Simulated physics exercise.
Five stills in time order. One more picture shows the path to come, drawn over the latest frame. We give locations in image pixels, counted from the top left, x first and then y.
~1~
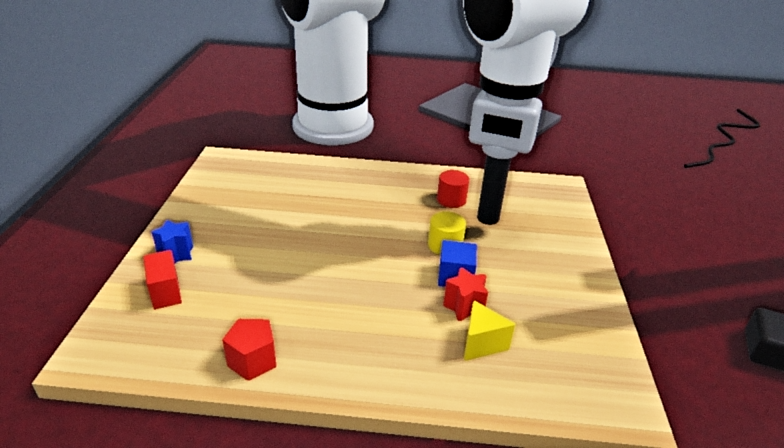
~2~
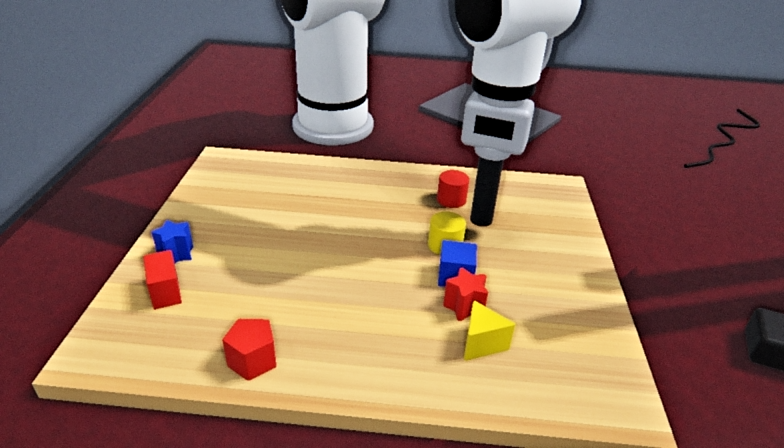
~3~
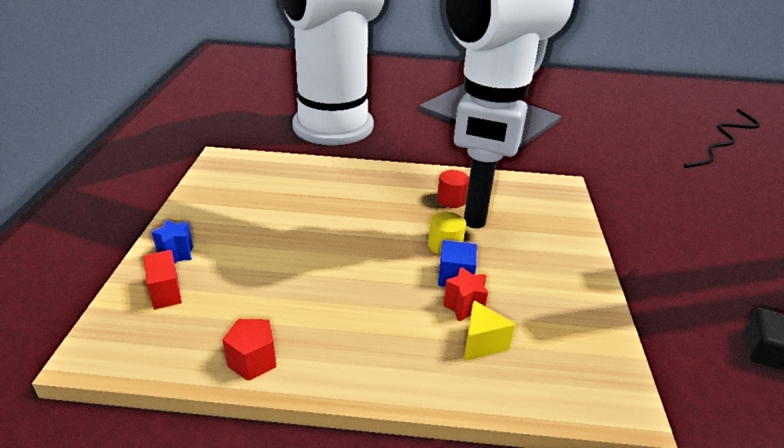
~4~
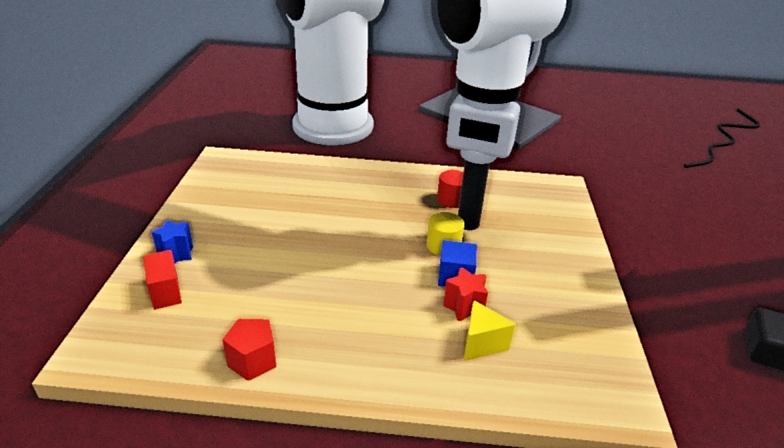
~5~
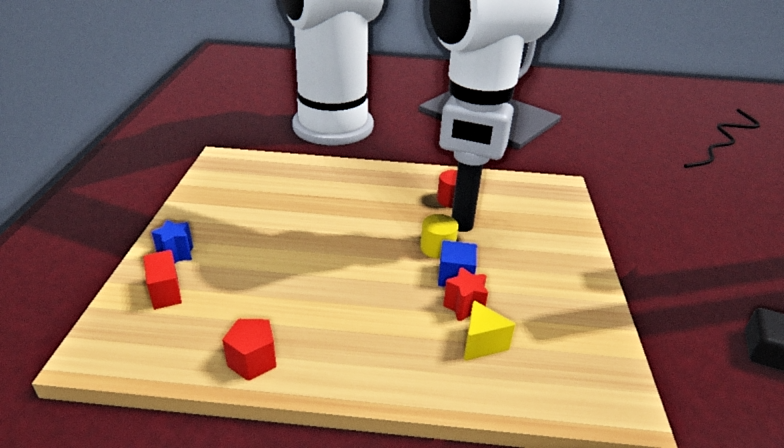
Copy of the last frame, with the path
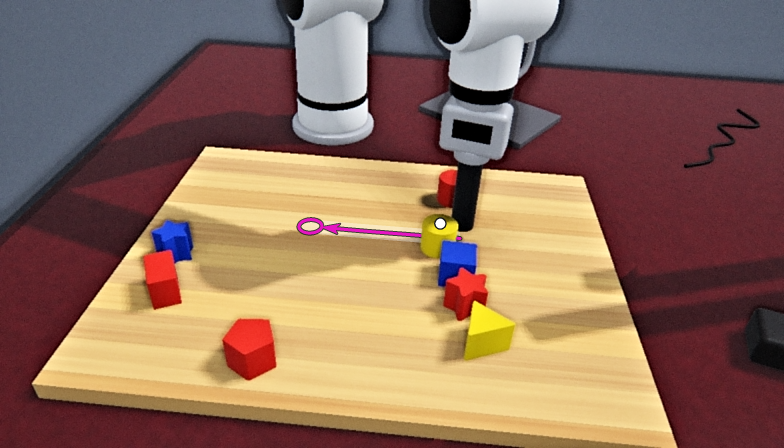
On a wooden board atop a dark red table, a white robot arm holds a black bar upright beside a column of small red, yellow and blue blocks. The bar slides slowly left while the blocks stay still, then the yellow disc shifts slightly left beside it, the other blocks unmoved.
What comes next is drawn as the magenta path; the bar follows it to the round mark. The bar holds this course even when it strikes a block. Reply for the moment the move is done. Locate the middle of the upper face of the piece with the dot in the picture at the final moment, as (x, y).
Close to (413, 228).
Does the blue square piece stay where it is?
The answer is yes.
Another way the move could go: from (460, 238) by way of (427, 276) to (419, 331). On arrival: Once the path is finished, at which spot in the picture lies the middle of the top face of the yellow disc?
Its top middle will sit at (400, 241).
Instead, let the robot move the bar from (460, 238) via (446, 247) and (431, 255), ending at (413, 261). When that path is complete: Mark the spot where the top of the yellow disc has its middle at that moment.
It will end up at (385, 241).
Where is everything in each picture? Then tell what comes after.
Lower end of the bar at (488, 219), tops of blocks, yellow disc at (448, 221), blue square piece at (459, 252), in the first picture.
Bar at (481, 221), blocks as before, in the second picture.
Bar at (475, 222), blocks as before, in the third picture.
Bar at (468, 224), yellow disc at (447, 221), in the fourth picture.
Bar at (462, 226), yellow disc at (440, 224), blue square piece at (459, 252), in the fifth picture.
The drawn path runs in a line from (460, 238) to (310, 226); the dot is on the yellow disc.
On the path given first. One third of the way, bar at (410, 222); yellow disc at (413, 228).
Two thirds of the way, bar at (359, 218); yellow disc at (413, 228).
At the end, bar at (310, 214); yellow disc at (413, 228); blue square piece not moved.
